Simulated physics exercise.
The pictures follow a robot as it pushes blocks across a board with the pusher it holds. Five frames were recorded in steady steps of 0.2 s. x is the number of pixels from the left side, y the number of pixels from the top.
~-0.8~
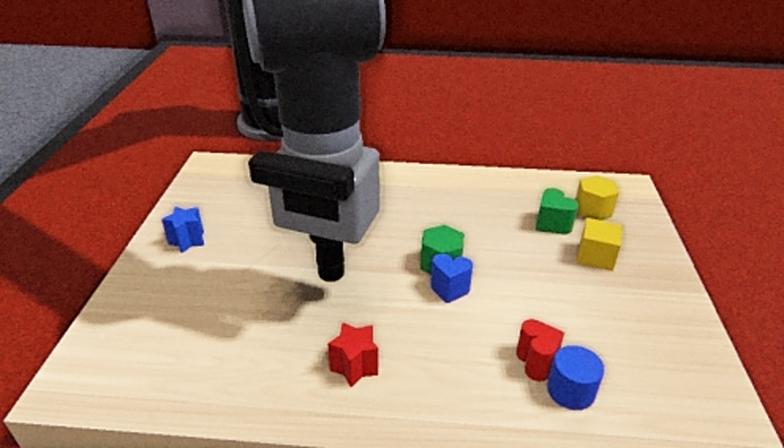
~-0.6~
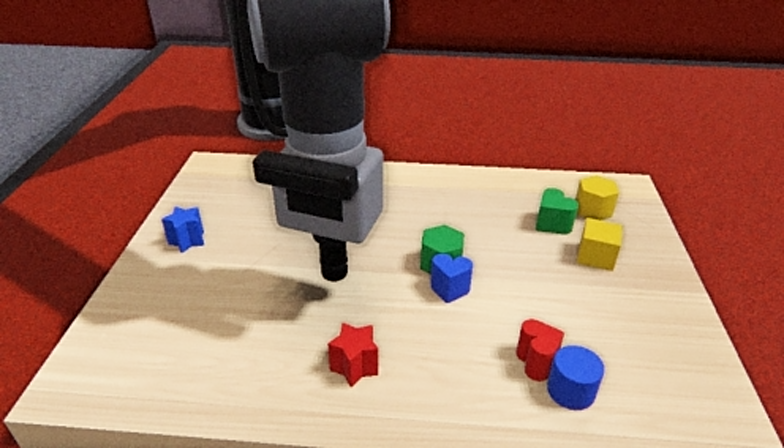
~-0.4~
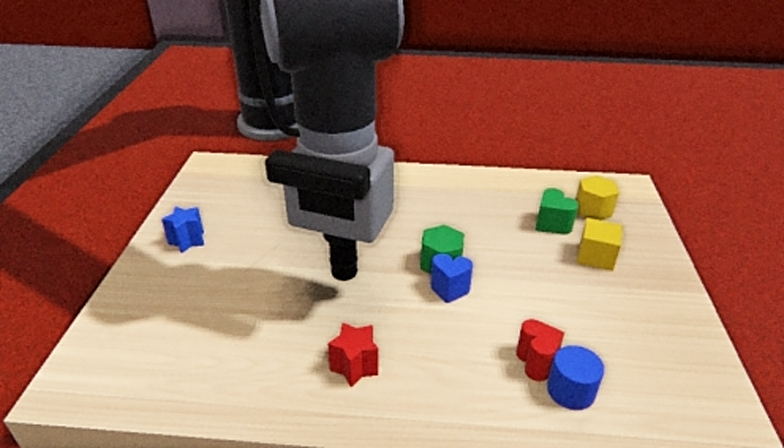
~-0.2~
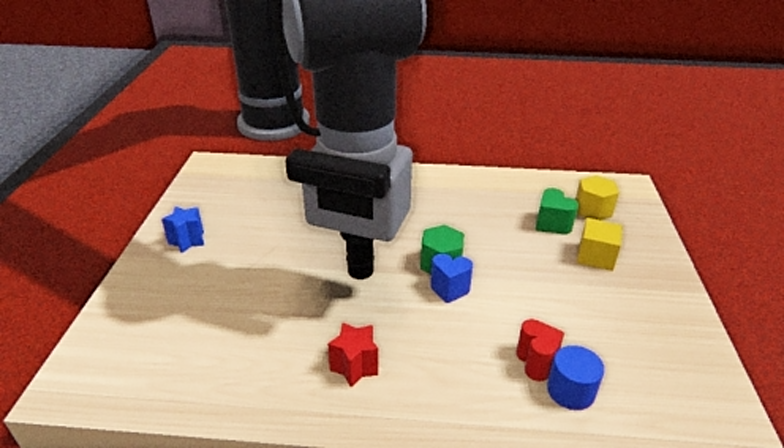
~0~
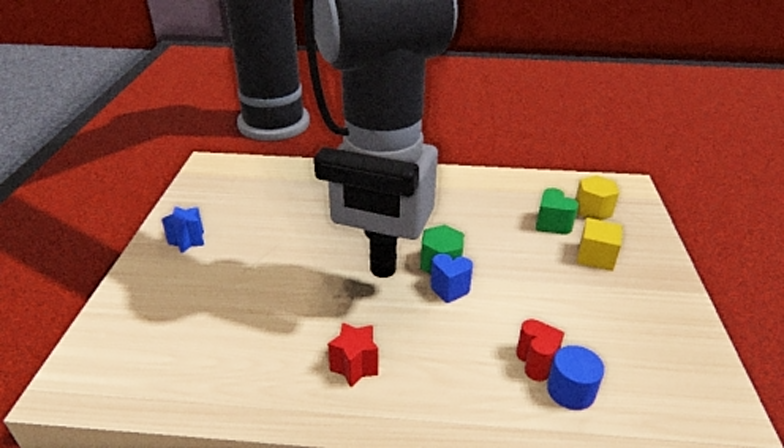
At the start, a robot arm holds its dark pusher low over a pale wooden board, between a blue star and a green six-sided block touching a blue heart. The arm shifts slightly right, then travels further right, closing most of the gap to those two blocks, while every block stays still.
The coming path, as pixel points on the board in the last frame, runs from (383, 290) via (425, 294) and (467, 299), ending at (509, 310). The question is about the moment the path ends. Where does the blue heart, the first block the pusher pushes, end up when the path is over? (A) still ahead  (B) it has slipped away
My pick is B.
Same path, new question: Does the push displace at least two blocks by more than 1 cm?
I'd say no.
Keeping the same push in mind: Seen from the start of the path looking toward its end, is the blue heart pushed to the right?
That would be a no.
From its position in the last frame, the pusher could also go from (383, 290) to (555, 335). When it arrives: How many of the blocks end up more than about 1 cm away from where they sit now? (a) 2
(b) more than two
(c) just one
The answer is c.
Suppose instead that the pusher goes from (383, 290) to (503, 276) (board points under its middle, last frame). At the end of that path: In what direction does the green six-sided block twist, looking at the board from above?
Looking from above, the answer is counterclockwise.
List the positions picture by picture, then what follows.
In the first picture, pusher tip (331, 274); block tops, green six-sided block (443, 238); blue heart (452, 264).
In the second picture, pusher (335, 274); blocks unchanged.
In the third picture, pusher (344, 273); blocks unchanged.
In the fourth picture, pusher (361, 272); blocks unchanged.
In the fifth picture, pusher (383, 271); green six-sided block (443, 238); blue heart (452, 264).
On the path given first. One third of the way, pusher (426, 274); blue heart (456, 263).
Two thirds of the way, pusher (470, 279); blue heart (493, 261), turned 15° anticlockwise.
At the end, pusher (513, 290); green six-sided block in place; blue heart (504, 260), turned 35° anticlockwise.
